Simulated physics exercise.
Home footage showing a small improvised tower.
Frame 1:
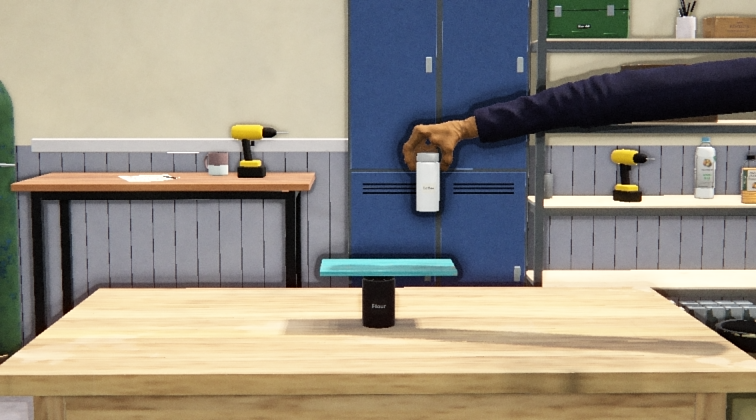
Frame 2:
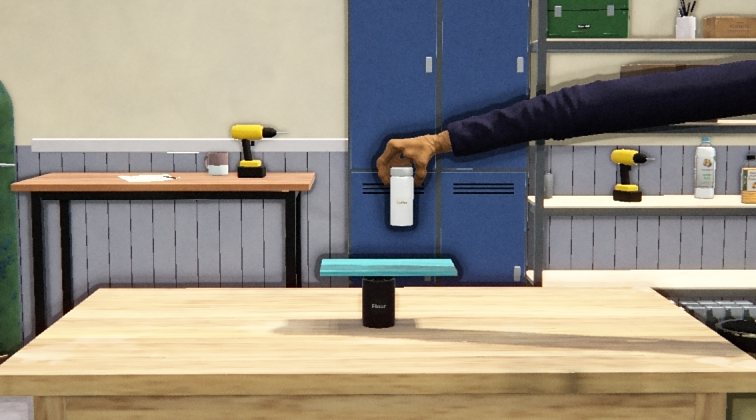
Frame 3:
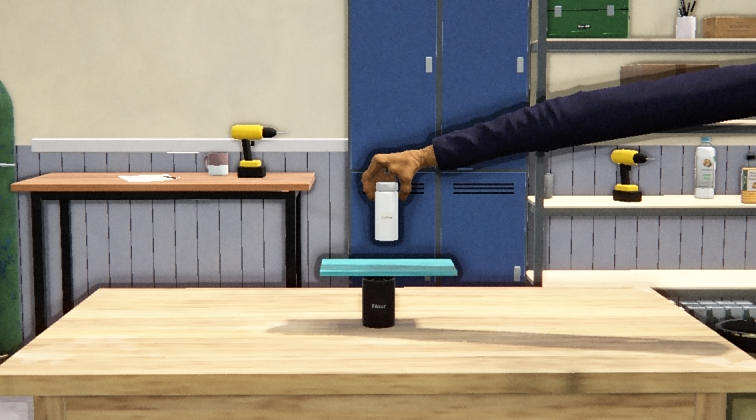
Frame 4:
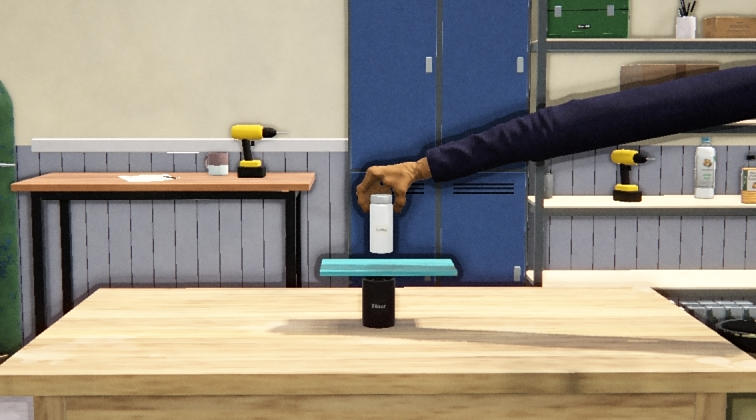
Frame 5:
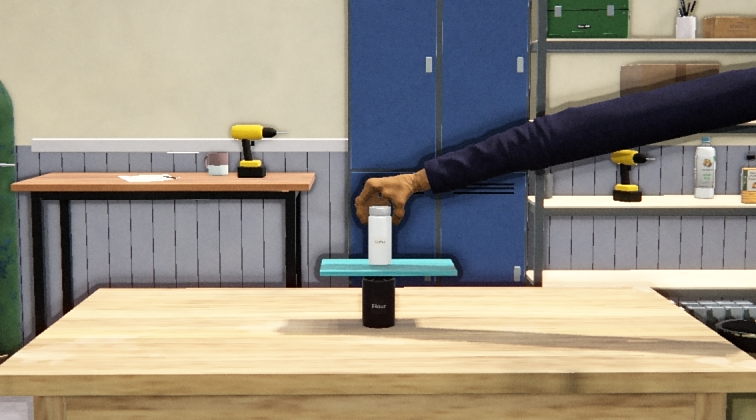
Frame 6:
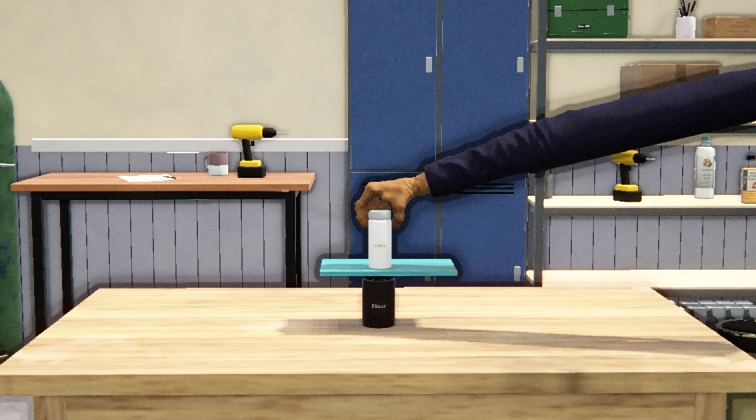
The clip opens on a turquoise board balanced across a black container on a wooden table, with a hand holding a white shaker above it. The arm moves the shaker left and downward over the board. The hand then sets it upright on the board, directly above the black container.
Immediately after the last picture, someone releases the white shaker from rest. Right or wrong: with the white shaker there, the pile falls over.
Wrong, the pile stays up.
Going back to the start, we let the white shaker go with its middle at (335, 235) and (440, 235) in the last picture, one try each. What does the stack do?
First case: It remains standing; second case: It collapses.
Then, 0.40 s on from there, no change.
Then, 1.10 s on from there, white shaker resting near (380, 240).
In the end, all 3 unmoved. At the end, from the last picture's camera, white shaker near (380, 240). The stack stays up.
